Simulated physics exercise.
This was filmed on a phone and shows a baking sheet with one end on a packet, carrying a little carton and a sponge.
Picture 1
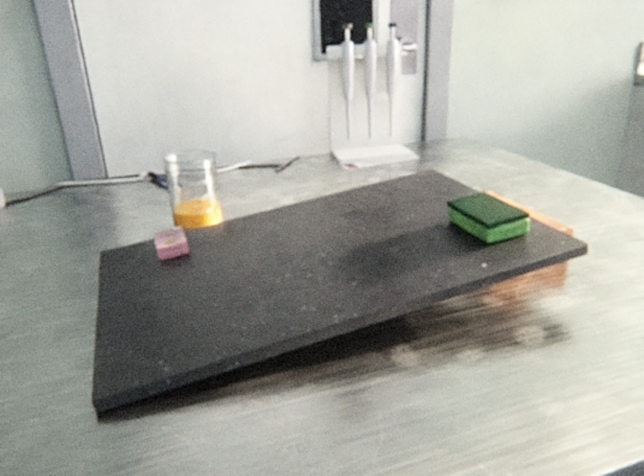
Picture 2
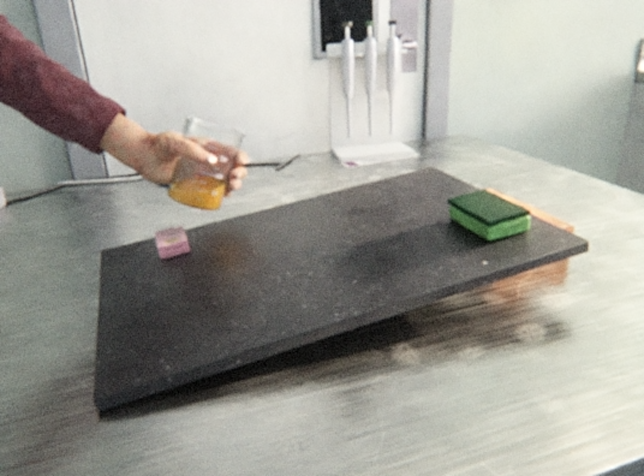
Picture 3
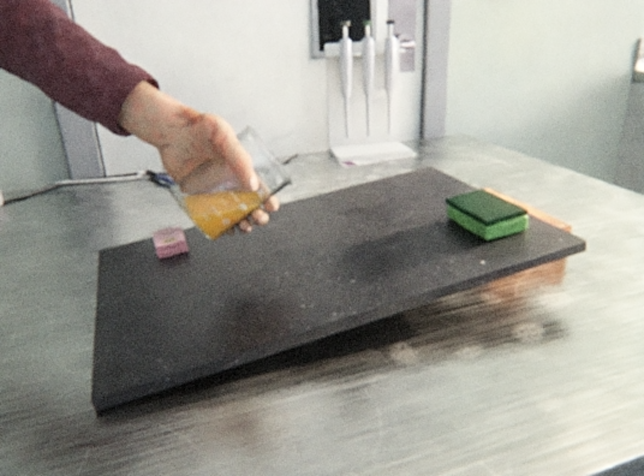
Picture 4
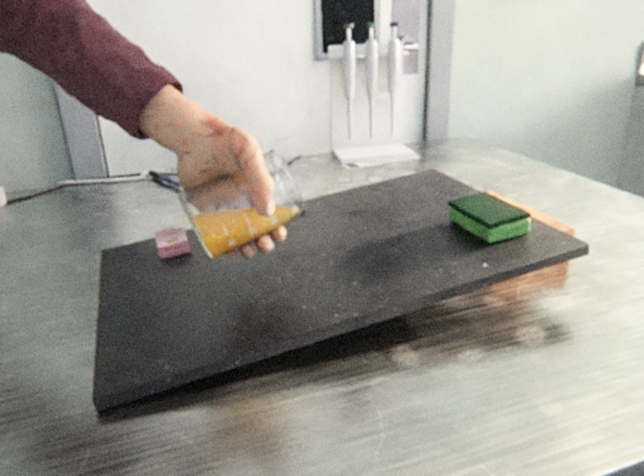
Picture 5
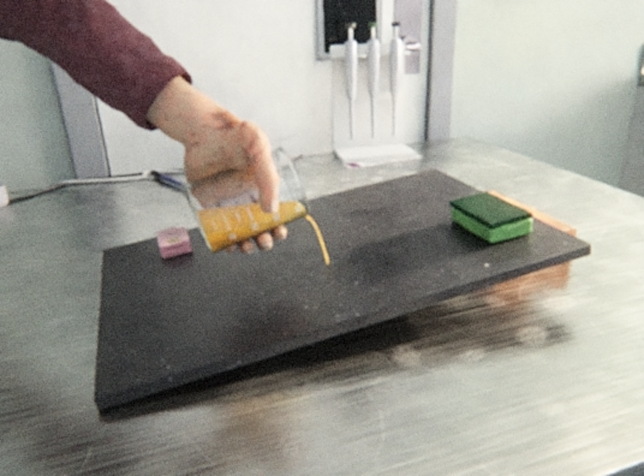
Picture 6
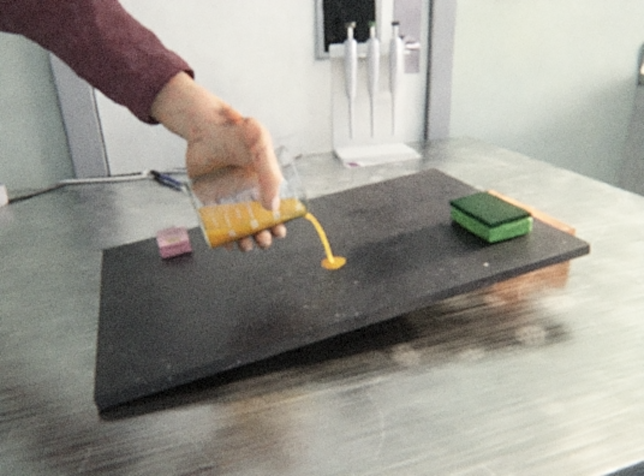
A hand lifts a beaker of orange liquid, tilts it, and pours onto a sloping dark board.
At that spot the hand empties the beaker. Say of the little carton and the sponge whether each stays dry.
The little carton remains untouched; the sponge remains untouched.
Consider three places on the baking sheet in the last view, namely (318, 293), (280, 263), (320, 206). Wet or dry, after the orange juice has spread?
First spot touched, second spot touched, last spot missed.
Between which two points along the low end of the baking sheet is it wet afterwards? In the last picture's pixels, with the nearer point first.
It's wet between (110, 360) at the near end and (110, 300) at the far end.
Shortly, it runs down to the left; the little carton is still dry; the sponge is still dry.
At the finish, it runs down to the left and off the end; the little carton is still dry; the sponge is still dry.
